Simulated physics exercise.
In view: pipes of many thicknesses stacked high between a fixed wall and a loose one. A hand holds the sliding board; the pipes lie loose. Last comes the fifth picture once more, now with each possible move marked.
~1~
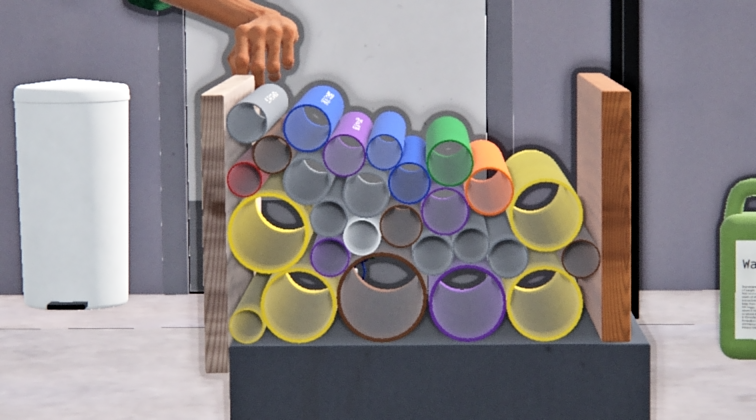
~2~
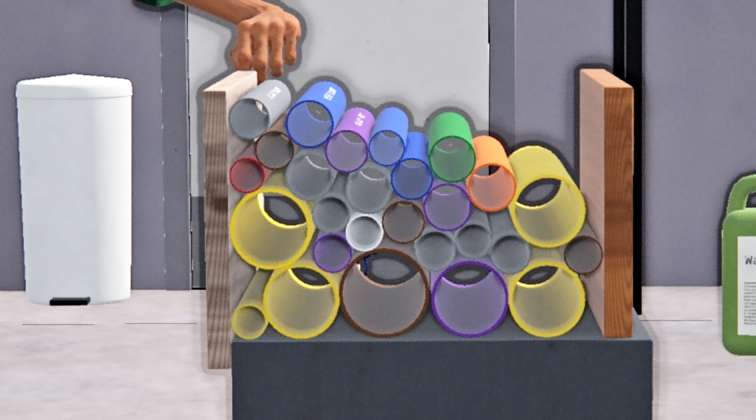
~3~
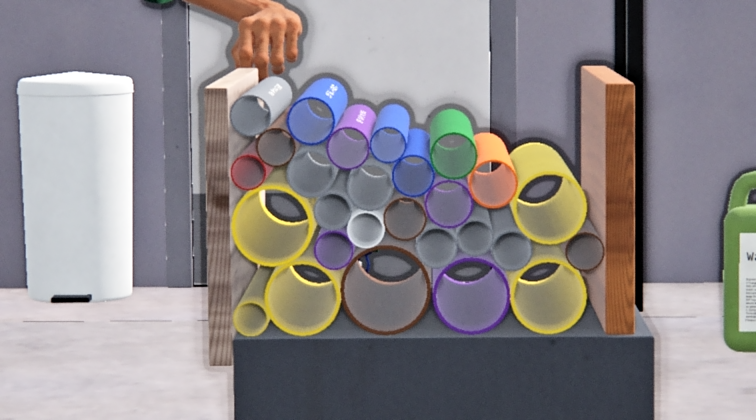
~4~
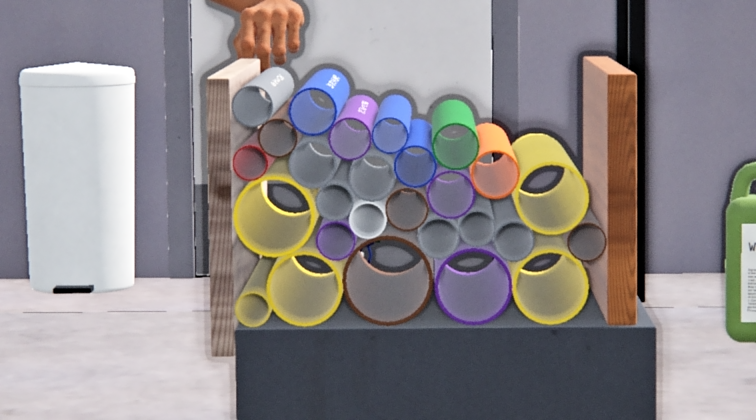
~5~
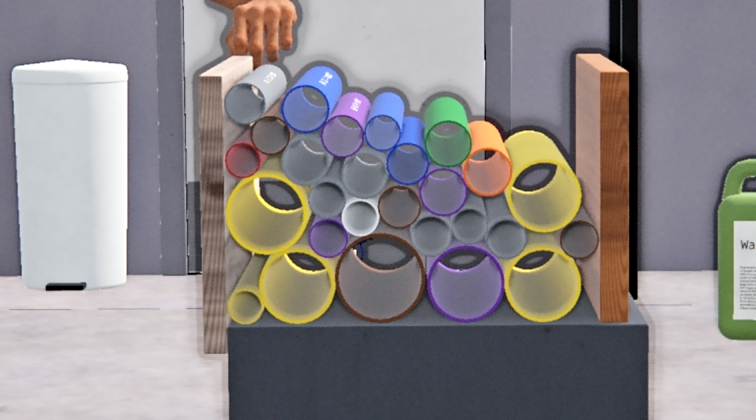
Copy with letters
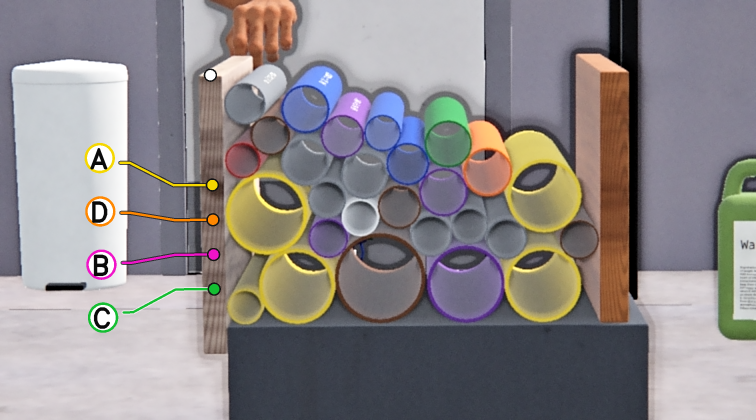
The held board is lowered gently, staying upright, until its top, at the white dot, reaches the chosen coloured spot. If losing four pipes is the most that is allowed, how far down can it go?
Down to B.
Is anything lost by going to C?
Yes, at C.
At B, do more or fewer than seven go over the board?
At B, fewer than seven.
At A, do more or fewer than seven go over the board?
Fewer than seven.
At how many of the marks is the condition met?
Three of the four.
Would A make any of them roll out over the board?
At A: Yes.
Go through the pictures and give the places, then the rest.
In the first frame, a yellow pipe (247, 326); a yellow pipe (269, 232); a grey pipe (329, 219).
In the second frame, a grey pipe (331, 214); a red pipe (247, 175).
In the third frame, an orange pipe (494, 183); a green pipe (454, 156).
In the fourth frame, side board (240, 194); a yellow pipe (253, 309).
In the fifth frame, a yellow pipe (267, 213); a grey pipe (327, 199); a red pipe (243, 160).
On the marked copy, A at (213, 185); B at (214, 255); C at (214, 289); D at (213, 220); the white dot at (211, 75).
With B. Early on, top of the board (224, 155).
Further on, top of the board (226, 248).
At the end, top of the board (226, 253), four out over the board.
As for the rest, A one out over the board; C more than four out over the board; D four out over the board.
